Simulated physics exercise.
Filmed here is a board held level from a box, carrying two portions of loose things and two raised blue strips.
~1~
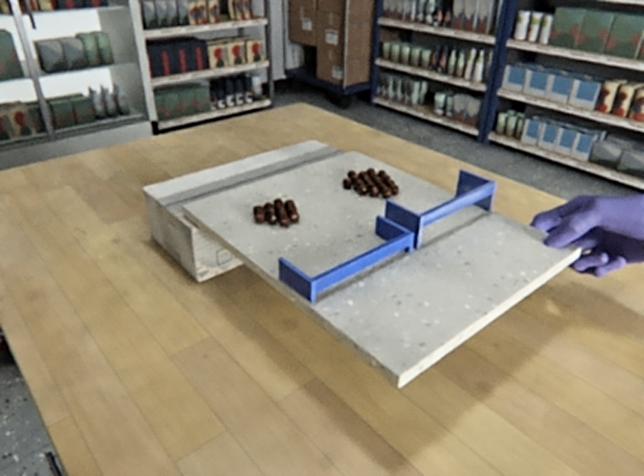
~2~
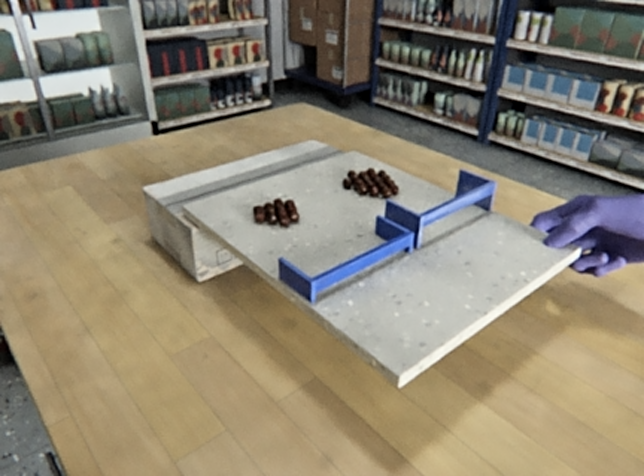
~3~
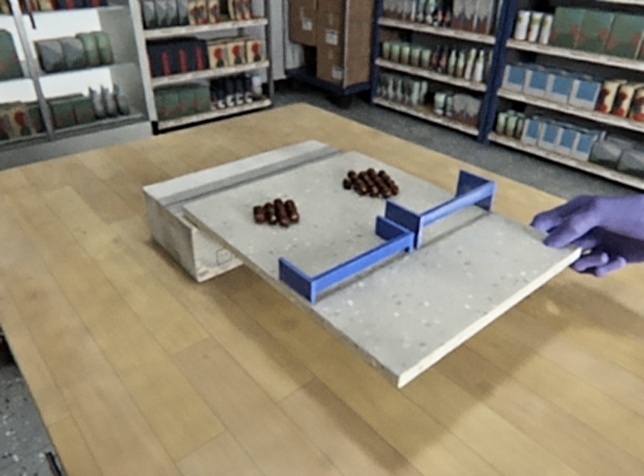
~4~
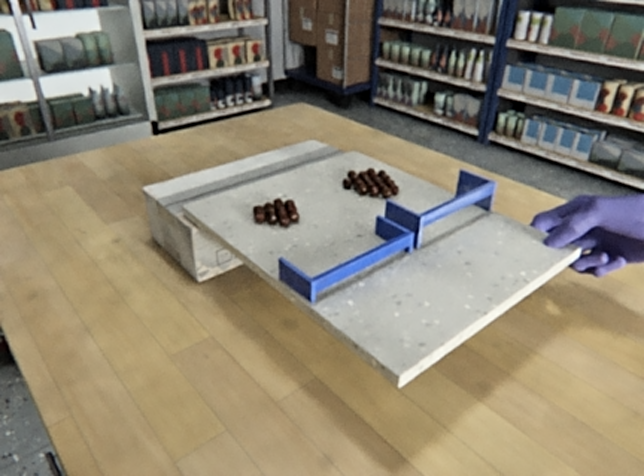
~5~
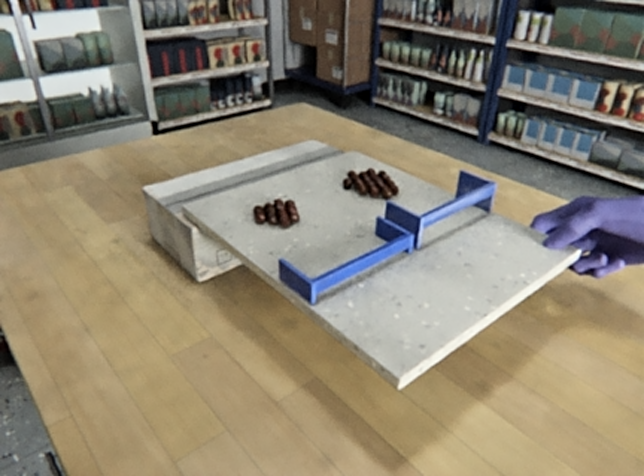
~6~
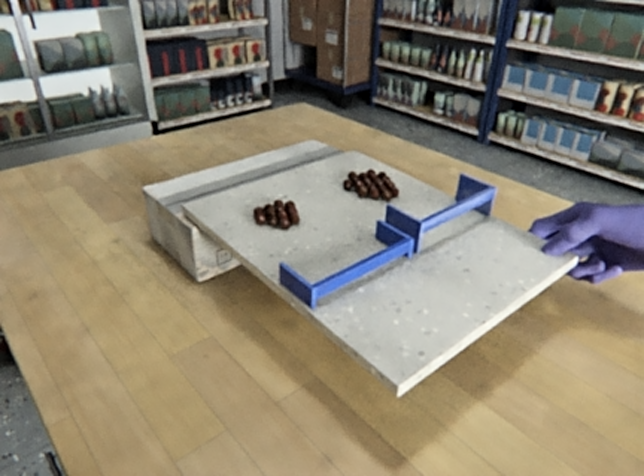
A speckled board, held level by a purple-gloved hand at the right, stayed almost still before its held end dipped very slightly, while two clusters of dark brown pieces sat unmoving behind blue gates.
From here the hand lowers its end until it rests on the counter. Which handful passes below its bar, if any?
As I see it, watch the nearer handful stay trapped once it tips; watch the farther handful keep going once it tips.
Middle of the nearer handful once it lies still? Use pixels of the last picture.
Its centre finishes near (355, 303).
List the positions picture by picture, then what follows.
In the first picture, held end of the board (399, 368), level; box (265, 200), about a quarter as high as the board is long; nearer handful (270, 213), a few chocolate balls; farther handful (367, 181), a few chocolate balls; nearer gate (364, 261), its slot lower than a piece; farther gate (459, 203), its slot higher than a piece.
In the second picture, held end of the board (399, 368), level; farther handful (367, 181).
In the third picture, held end of the board (399, 368), level; nearer handful (270, 213).
In the fourth picture, held end of the board (399, 368), level; farther handful (367, 181).
In the fifth picture, held end of the board (398, 370), level; nearer handful (270, 213).
In the sixth picture, held end of the board (397, 377), down by 2°; box (265, 200); nearer handful (271, 214), not moving; farther handful (367, 183), not moving; nearer gate (364, 267); farther gate (459, 209).
Then, 0.29 s later than the last frame, board sloping at 9°; nearer handful on its way down; farther handful on its way down.
Then, 0.61 s later than the last frame, board resting at 14°; nearer handful has reached its gate; farther handful roughly a quarter past its gate.
Then, 0.98 s later than the last frame, board resting at 15°; nearer handful has reached its gate; farther handful every one past its gate.
When it is over, board resting at 15°; nearer handful gathered behind its gate; farther handful every one past its gate.
